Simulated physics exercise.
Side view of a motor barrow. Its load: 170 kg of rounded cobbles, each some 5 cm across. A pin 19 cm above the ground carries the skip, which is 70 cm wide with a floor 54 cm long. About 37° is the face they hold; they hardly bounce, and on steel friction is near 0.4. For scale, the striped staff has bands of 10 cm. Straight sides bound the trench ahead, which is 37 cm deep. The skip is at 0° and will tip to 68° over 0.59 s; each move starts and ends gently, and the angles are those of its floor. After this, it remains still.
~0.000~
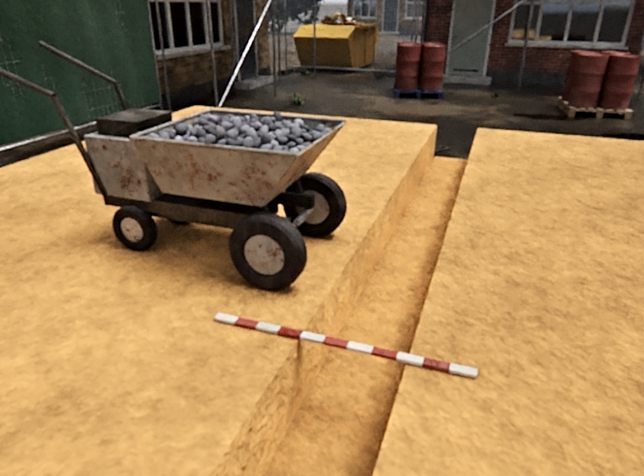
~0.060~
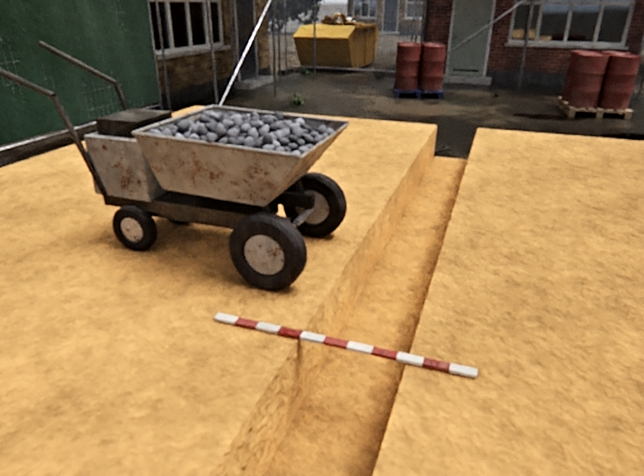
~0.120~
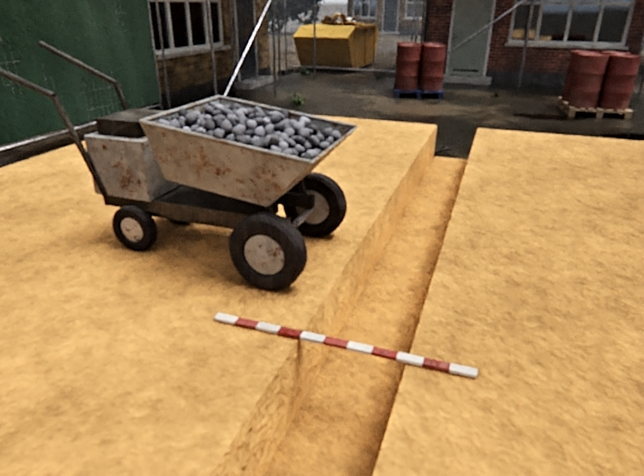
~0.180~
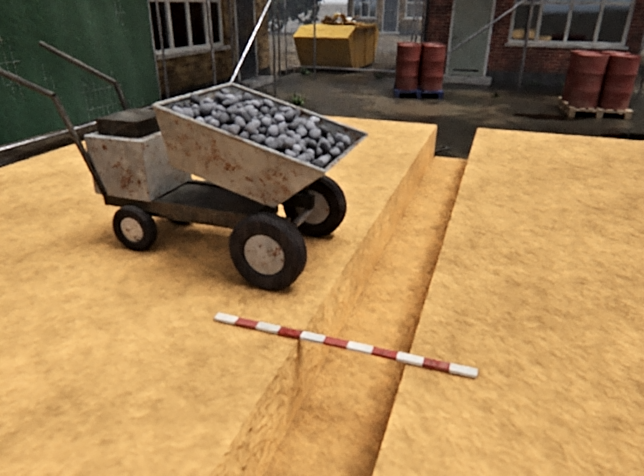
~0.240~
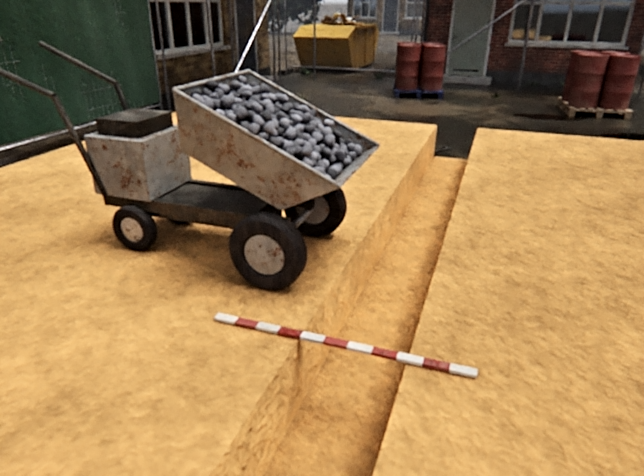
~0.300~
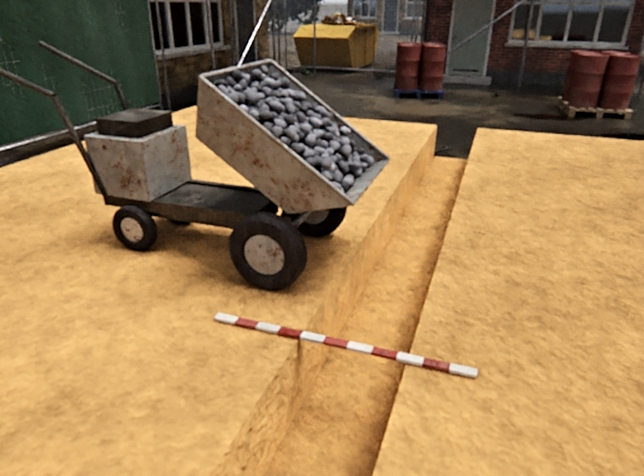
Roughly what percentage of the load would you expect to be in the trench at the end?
I'd expect around 48 per cent.
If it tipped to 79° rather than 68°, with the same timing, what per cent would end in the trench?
In that case around 45 percent.
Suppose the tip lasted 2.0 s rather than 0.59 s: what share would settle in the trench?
Something close to 75 per cent.
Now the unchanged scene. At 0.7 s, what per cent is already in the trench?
Some 15 per cent.
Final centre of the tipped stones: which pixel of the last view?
Somewhere near pixel (442, 279).
After 0.4 s the floor is at 57°; 100 % in the skip; the foremost stones are at (380, 210).
After 0.7 s the floor is at 68°; 73 % in the skip, 14 % in the trench, 12 % past the trench; the foremost stones are at (460, 292).
After 1.0 s the floor is at 68°; 21 % in the skip, 27 % in the trench, 52 % past the trench; the foremost stones are at (636, 297).
After 3.0 s the floor is at 68°; 0 % in the skip, 48 % in the trench, 52 % past the trench; the foremost stones are past the picture's edge.
